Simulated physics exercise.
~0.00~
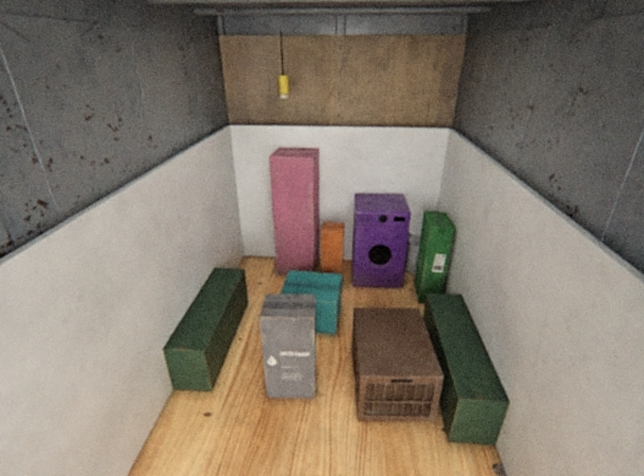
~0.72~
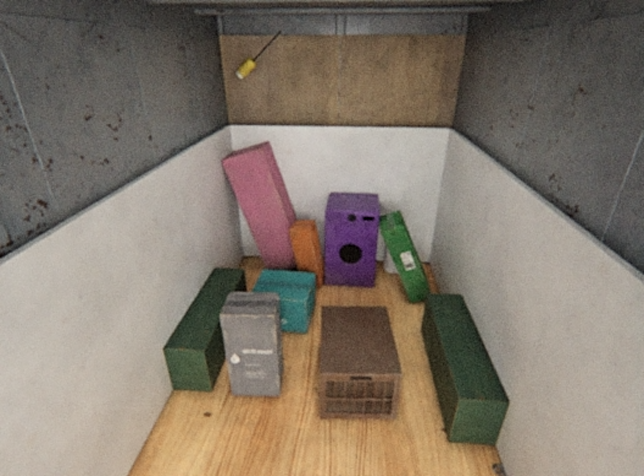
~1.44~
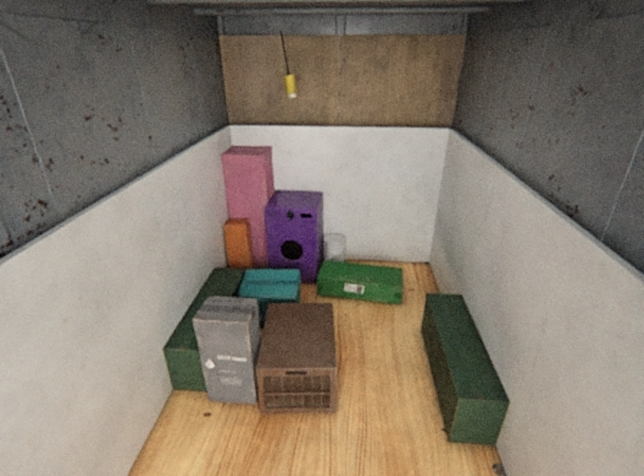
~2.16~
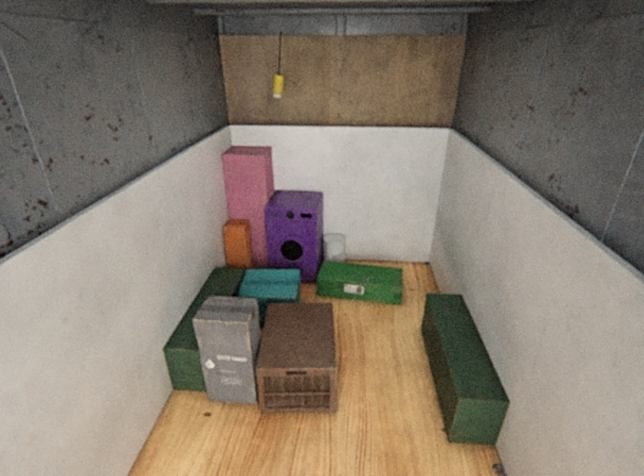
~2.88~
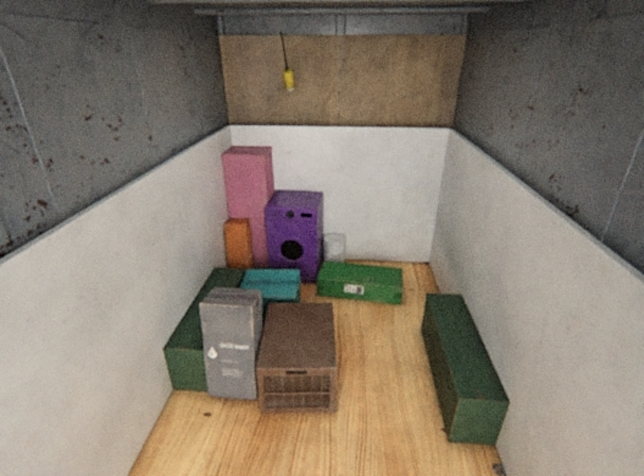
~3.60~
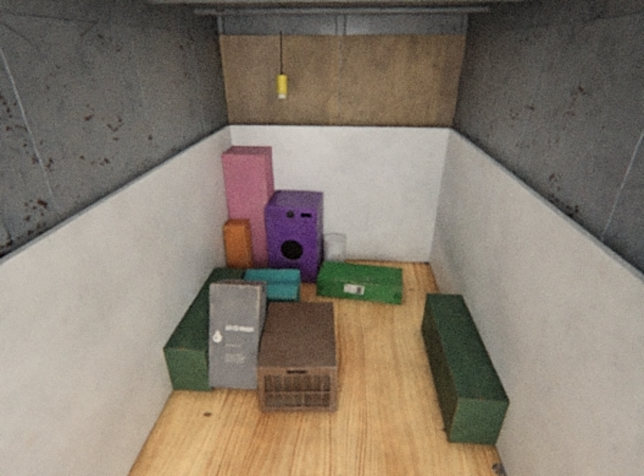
The clip shows boxes, a brown chest and a purple appliance in a van's load bay sliding left as a hanging lamp swings, with the pink, orange and green boxes tilting. The green box topples onto its side, while the others end upright, bunched toward the left.
